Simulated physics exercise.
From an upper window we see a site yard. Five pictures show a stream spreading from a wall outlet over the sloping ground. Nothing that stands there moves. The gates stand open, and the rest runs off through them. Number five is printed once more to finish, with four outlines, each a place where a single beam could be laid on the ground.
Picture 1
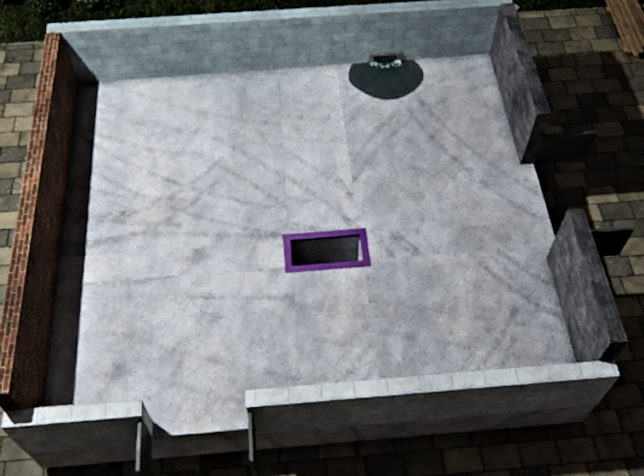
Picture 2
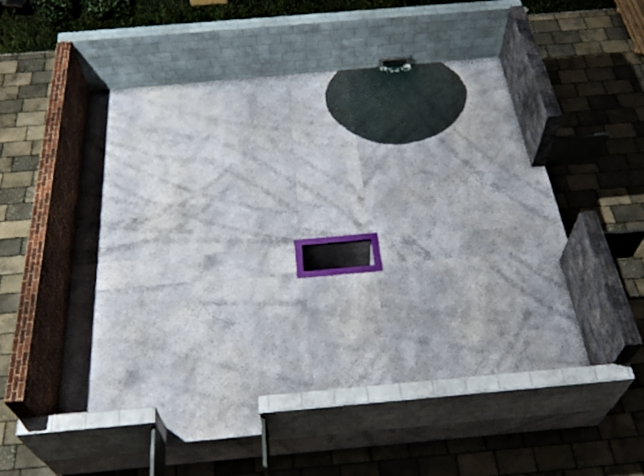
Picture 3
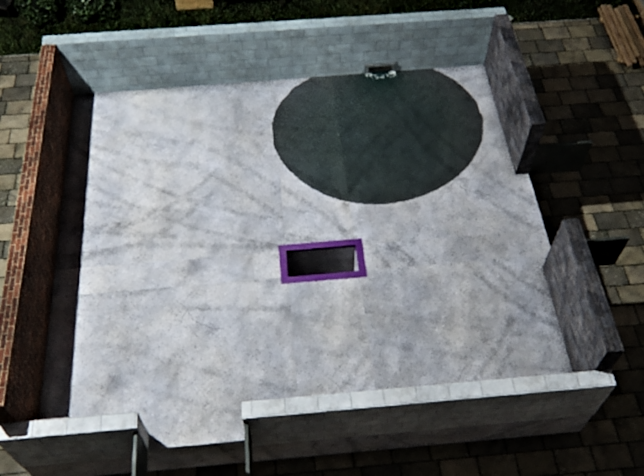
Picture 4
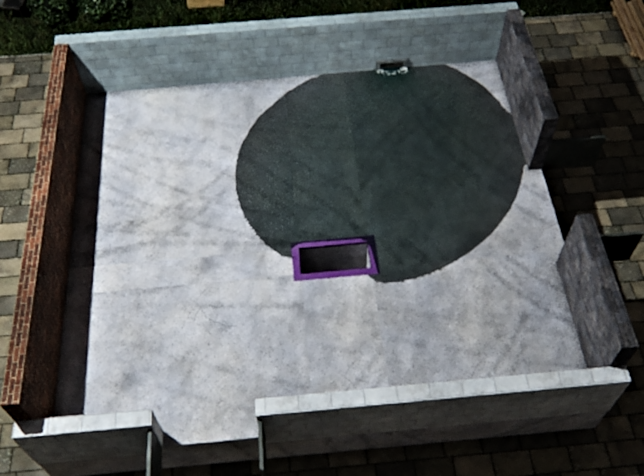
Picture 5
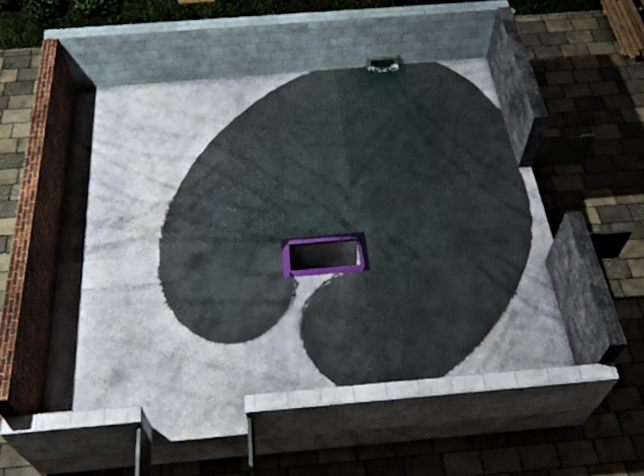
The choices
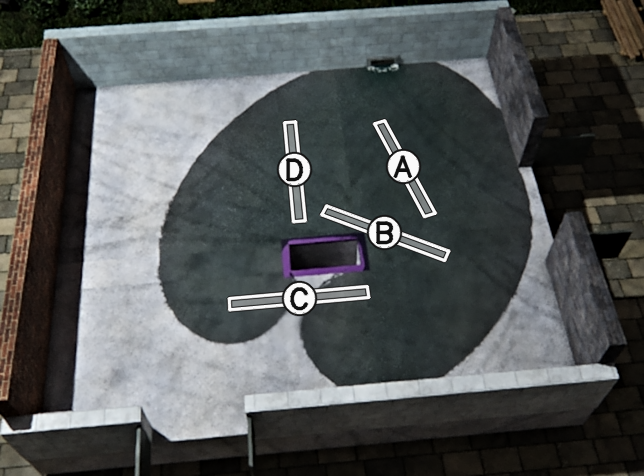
Dark wet patch spreading from an outfall at the far wall across a pale walled yard, reaching and curling around a purple-rimmed gully.
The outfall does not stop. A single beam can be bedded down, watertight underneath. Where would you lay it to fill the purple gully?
Go for D.
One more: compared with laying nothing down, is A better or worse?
Worse.
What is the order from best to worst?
The order is D, C, A, B.
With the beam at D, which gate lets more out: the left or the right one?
The left one.
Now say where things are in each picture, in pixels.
Outfall at (385, 57); purple gully at (326, 250); open gate at (202, 417); open gate at (533, 209); front seen at (383, 94), 2 % of the ground wet; purple gully still dry, in the first picture.
Front seen at (430, 135), 7 % of the ground wet; purple gully still dry, in the second picture.
Front seen at (356, 198), 17 % of the ground wet; purple gully still dry, in the third picture.
Front seen at (403, 274), 31 % of the ground wet; purple gully taking water, in the fourth picture.
Front seen at (196, 325), 50 % of the ground wet; purple gully taking water, in the fifth picture.
On the marked copy, A from (379, 122) to (429, 214); B from (324, 210) to (446, 255); C from (229, 304) to (368, 291); D from (299, 221) to (290, 122).
With A, about 18 % of the stream goes into the purple gully, about 79 % out by the gates.
With B, about 6 % of the stream goes into the purple gully, about 90 % out by the gates.
With C, about 34 % of the stream goes into the purple gully, about 63 % out by the gates.
With D, about 51 % of the stream goes into the purple gully, about 43 % out by the gates.
